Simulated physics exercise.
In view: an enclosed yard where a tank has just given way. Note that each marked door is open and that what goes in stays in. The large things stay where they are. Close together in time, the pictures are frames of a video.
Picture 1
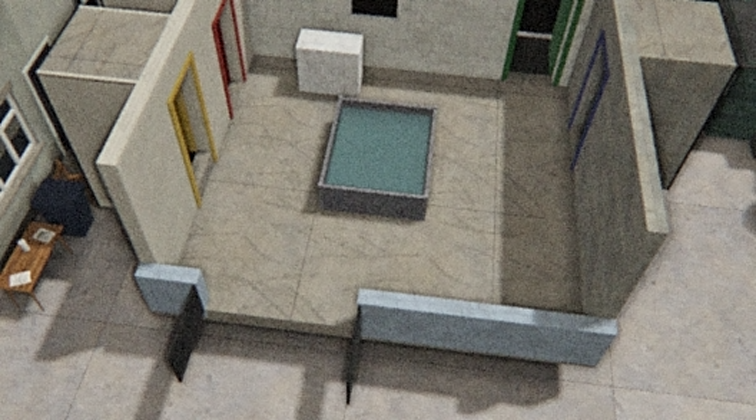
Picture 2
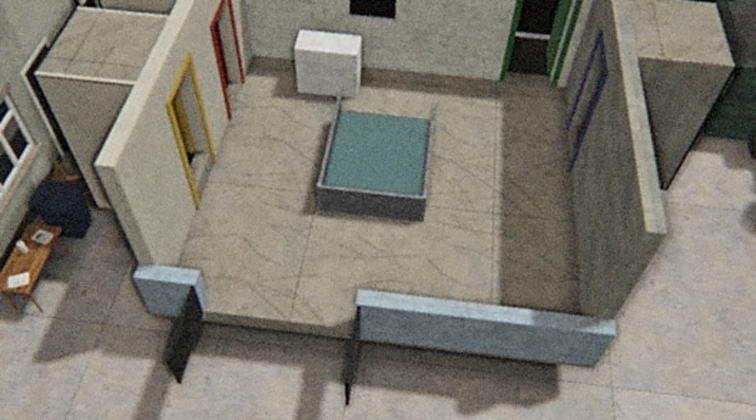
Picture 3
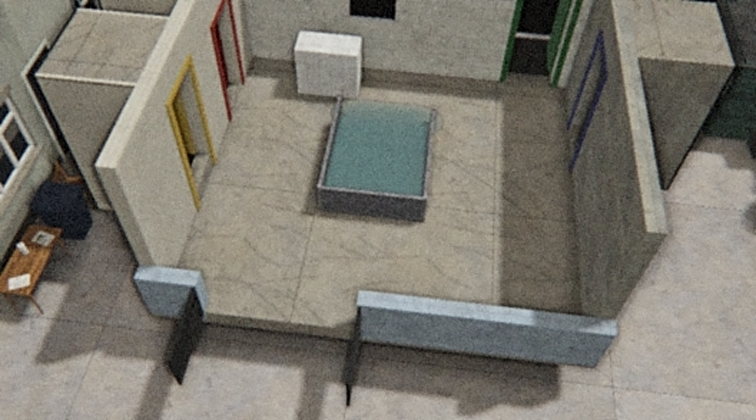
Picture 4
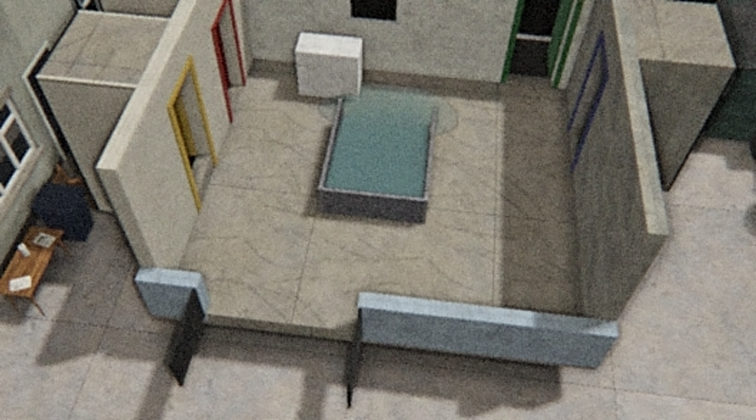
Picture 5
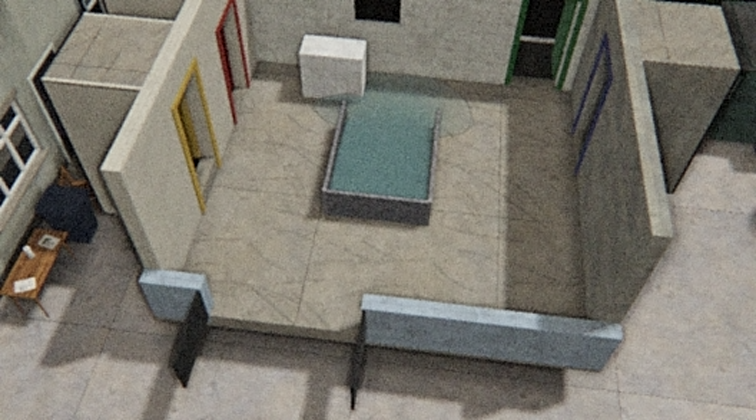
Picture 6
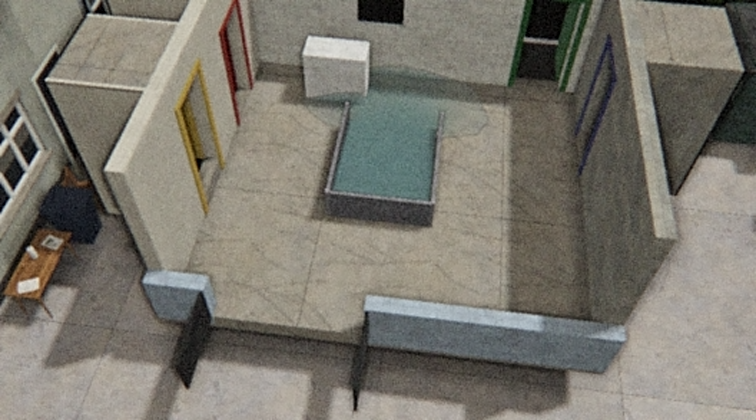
Water pouring out through the far side of a rectangular tank and spreading across the floor of a walled yard.
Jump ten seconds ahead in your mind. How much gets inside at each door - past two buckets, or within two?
The green door breaks the limit for sure, the blue door respects the limit for sure, the yellow door respects the limit for sure, the red door breaks the limit for sure.
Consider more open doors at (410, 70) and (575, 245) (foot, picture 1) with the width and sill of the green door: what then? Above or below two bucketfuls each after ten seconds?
In order: Tops the limit, stays within it.
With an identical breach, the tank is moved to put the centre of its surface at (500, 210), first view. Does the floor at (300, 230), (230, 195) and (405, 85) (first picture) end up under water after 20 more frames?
Points in order: Not reached; not reached; inundated.
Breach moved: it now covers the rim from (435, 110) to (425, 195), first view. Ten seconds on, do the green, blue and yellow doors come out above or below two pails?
Then: The green one passes that mark; the blue one passes that mark; the yellow one is under.
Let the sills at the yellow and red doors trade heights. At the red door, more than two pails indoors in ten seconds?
Result: Red door remains below the limit.
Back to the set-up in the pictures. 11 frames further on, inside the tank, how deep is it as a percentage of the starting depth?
Some 36 per cent.
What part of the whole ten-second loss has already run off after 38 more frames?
Log: Around 45 %, estimated.
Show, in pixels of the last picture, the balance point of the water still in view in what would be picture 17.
It's close to (396, 122).
A moment on, water covers 20 % of the floor; the green door not reached, the blue door not reached, the yellow door not reached, the red door wet at the sill, nothing in.
Next, water covers 30 % of the floor; the green door wet at the sill, nothing in, the blue door not reached, the yellow door not reached, the red door under two buckets in.
Then, water covers 45 % of the floor; the green door under two buckets in, the blue door wet at the sill, nothing in, the yellow door wet at the sill, nothing in, the red door over two buckets in.
Later, water covers 85 % of the floor; the green door over two buckets in, the blue door wet at the sill, nothing in, the yellow door wet at the sill, nothing in, the red door over two buckets in.
In the end, water covers 95 % of the floor; the green door far over two buckets in, the blue door wet at the sill, nothing in, the yellow door wet at the sill, nothing in, the red door over two buckets in.
